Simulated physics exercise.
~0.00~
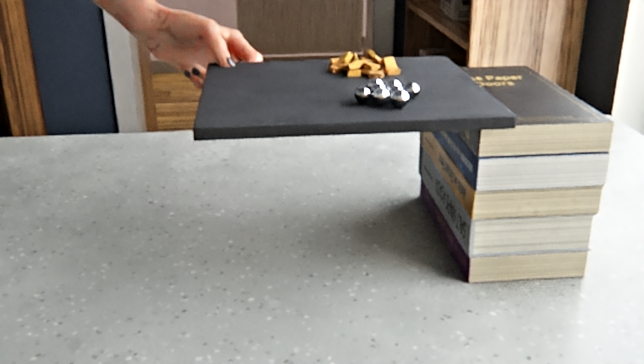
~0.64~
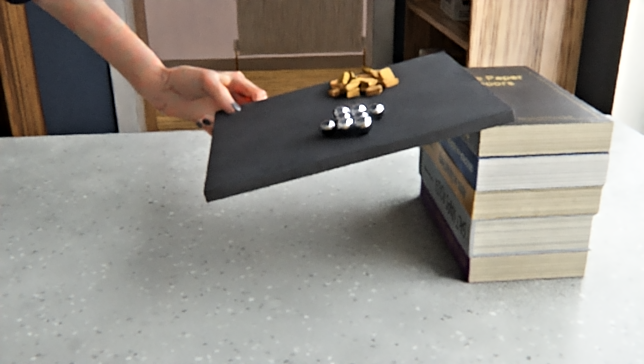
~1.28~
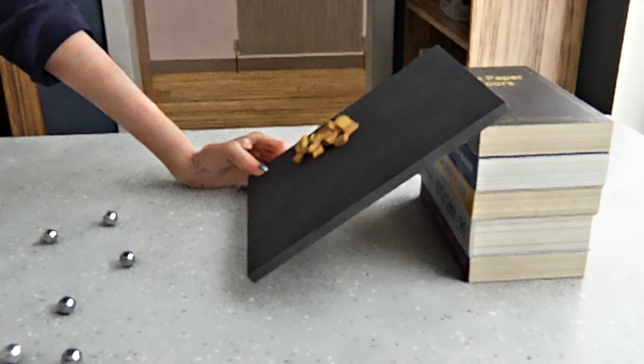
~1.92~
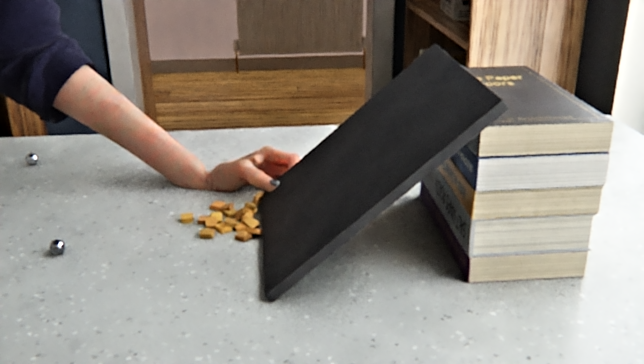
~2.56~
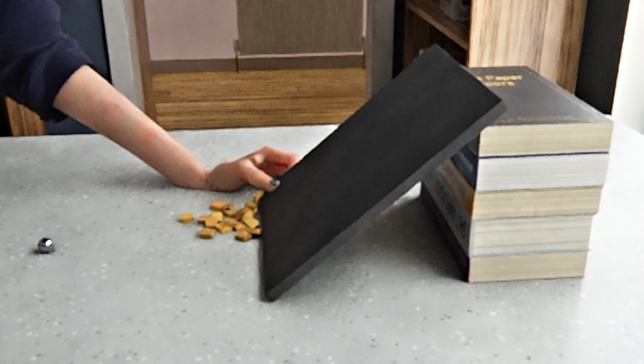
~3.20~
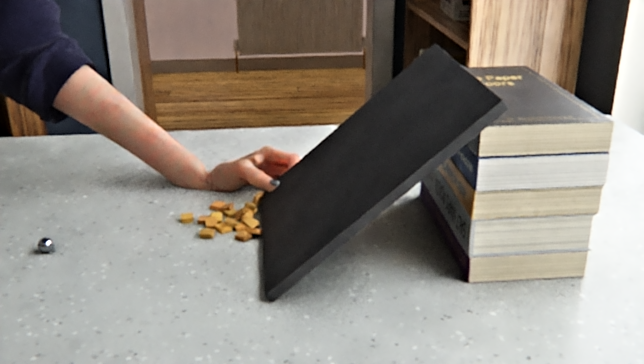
On a speckled grey counter, a black board rests at its right end on a stack of thick books while a hand holds the left end up, with shiny silver balls nearer the viewer and small golden-brown pieces behind them. The hand lowers the left end, and at a slight slope both groups stay on the board. As it tilts more steeply, the balls roll off and scatter leftward while the brown pieces still cling. Then the pieces slide down into a loose pile at the board's foot. The board rests steeply, the hand beside it, and one ball remains visible far left.
